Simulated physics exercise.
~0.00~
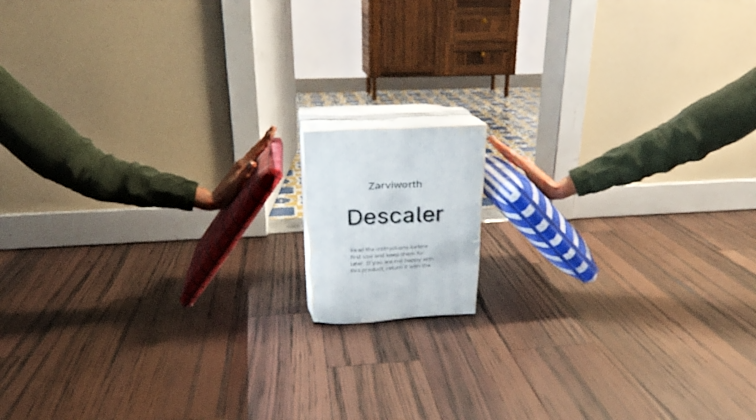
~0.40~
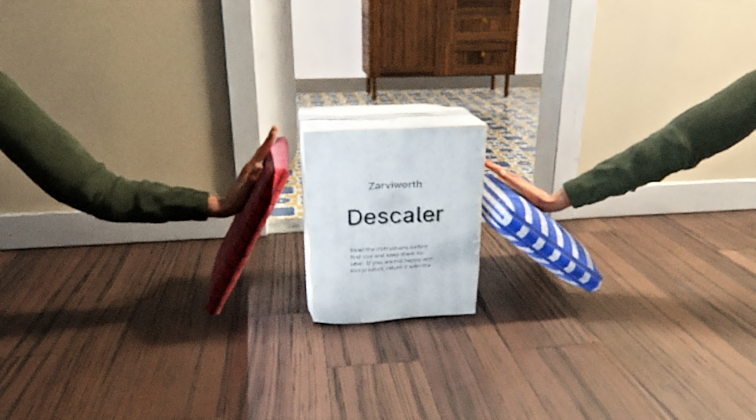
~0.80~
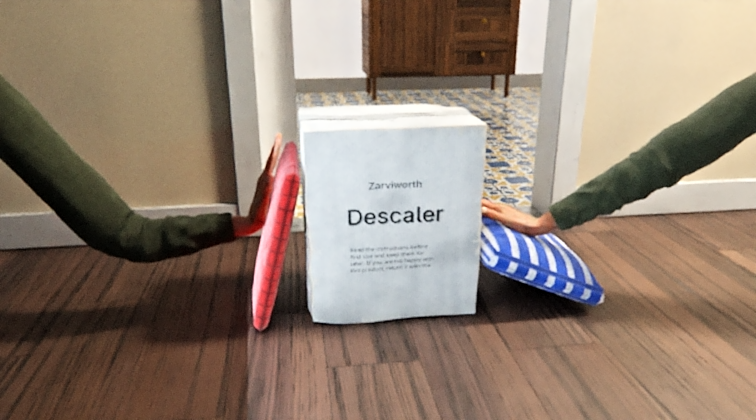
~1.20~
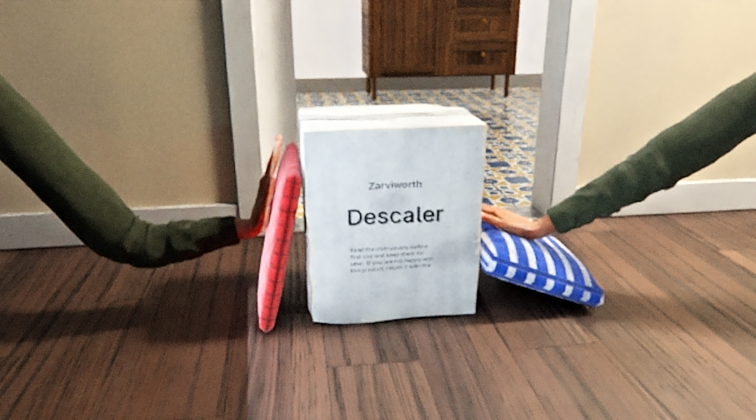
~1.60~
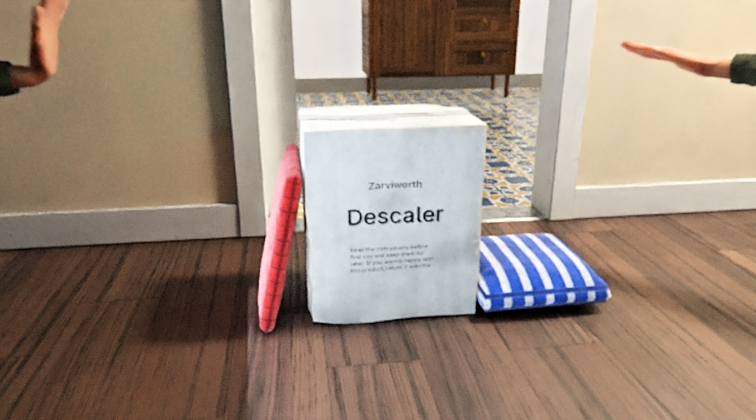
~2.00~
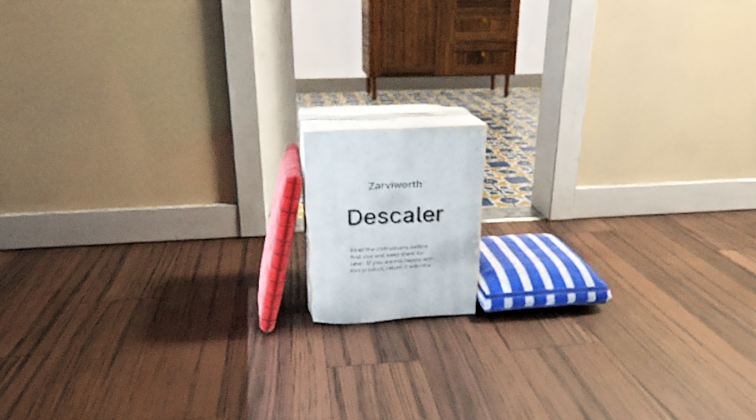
A red seat pad and a blue-and-white striped cushion are pressed by two green-sleeved arms toward opposite sides of a white box labelled Descaler, seen from the front on a dark wooden floor before a doorway, with a wooden cabinet beyond. The pad, on the left, swings upright against the box, while the cushion, on the right, tilts lower. Both hands then let go and draw away to the sides. The red pad keeps leaning on the box, but the cushion slips down and lies flat on the floor beside it. The box never moves.
